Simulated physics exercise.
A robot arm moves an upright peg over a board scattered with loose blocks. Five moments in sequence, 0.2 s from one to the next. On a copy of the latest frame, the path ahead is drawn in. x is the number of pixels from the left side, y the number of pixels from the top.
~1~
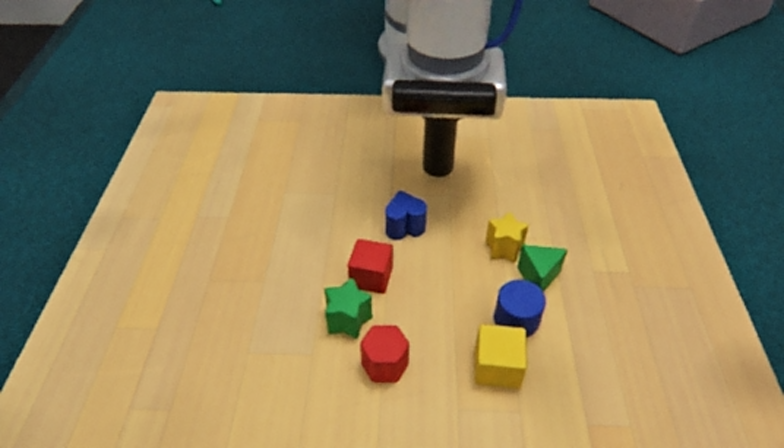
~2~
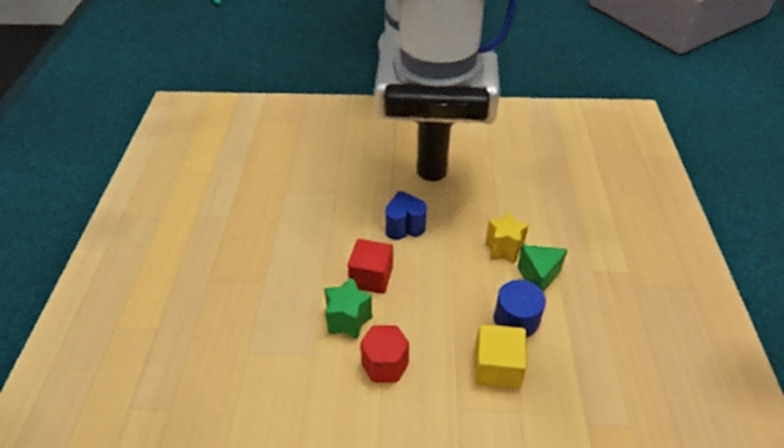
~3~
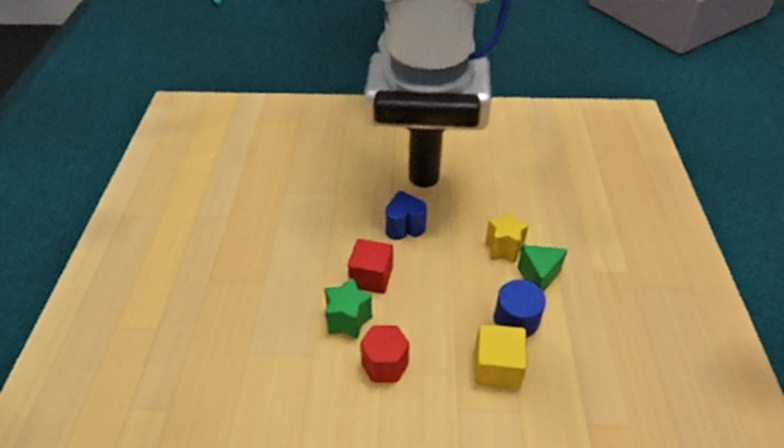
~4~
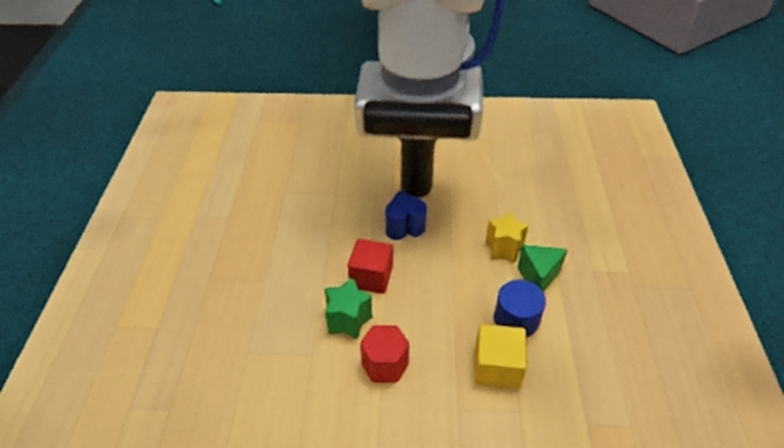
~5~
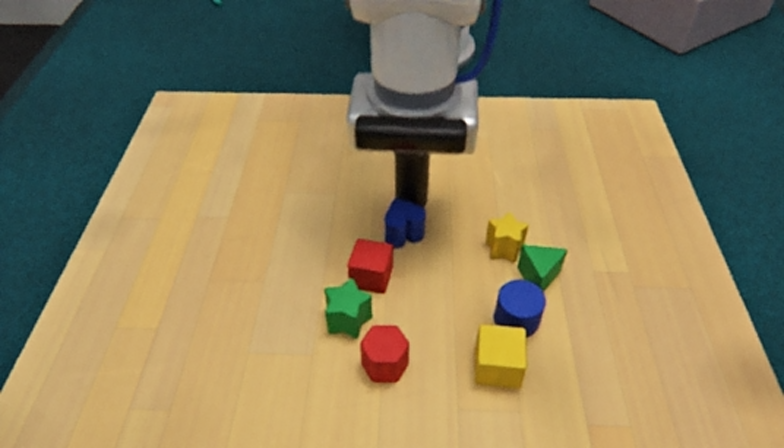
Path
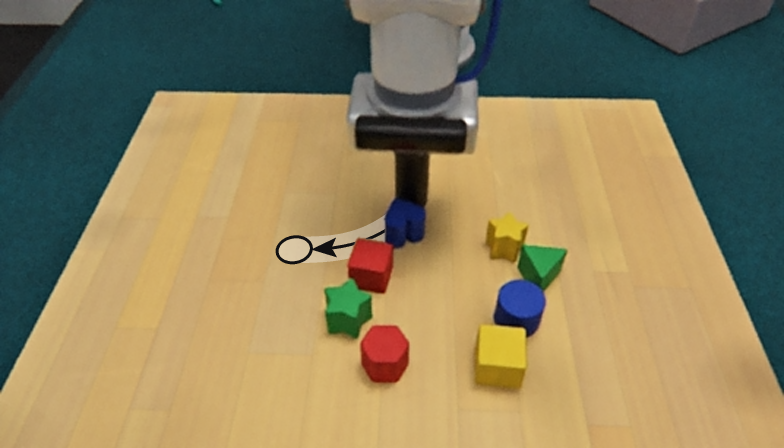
The robot arm moves its black peg toward the blue heart-shaped block and nudges it slightly.
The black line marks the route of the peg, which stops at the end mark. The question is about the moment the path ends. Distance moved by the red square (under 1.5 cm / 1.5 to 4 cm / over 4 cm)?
The answer is under 1.5 cm.
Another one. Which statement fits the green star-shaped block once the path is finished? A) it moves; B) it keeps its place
B - it keeps its place.
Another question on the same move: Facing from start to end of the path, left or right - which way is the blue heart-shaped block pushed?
Facing the way the path runs, start to end, you'll find the blue heart-shaped block has shifted left.
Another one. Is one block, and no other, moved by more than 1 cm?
In short: Yes.
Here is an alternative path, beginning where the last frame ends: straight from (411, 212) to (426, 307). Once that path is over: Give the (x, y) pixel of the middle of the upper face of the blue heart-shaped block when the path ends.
It is going to be at (399, 306).
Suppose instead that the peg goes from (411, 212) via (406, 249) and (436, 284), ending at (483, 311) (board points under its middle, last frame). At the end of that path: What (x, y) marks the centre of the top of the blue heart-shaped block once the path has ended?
At pixel (417, 286).
The line goes from (411, 212) via (380, 234) and (339, 247), ending at (294, 250).
The first path, step by step. One third of the way, peg (379, 222); red square (370, 259), turned 20° clockwise; blue heart-shaped block (393, 234), turned 55° anticlockwise.
Two thirds of the way, peg (337, 236); red square (370, 259), turned 20° clockwise; blue heart-shaped block (393, 234), turned 55° anticlockwise.
At the end, peg (292, 238); green star-shaped block unmoved; red square (370, 259), turned 20° clockwise; blue heart-shaped block (393, 234), turned 55° anticlockwise.
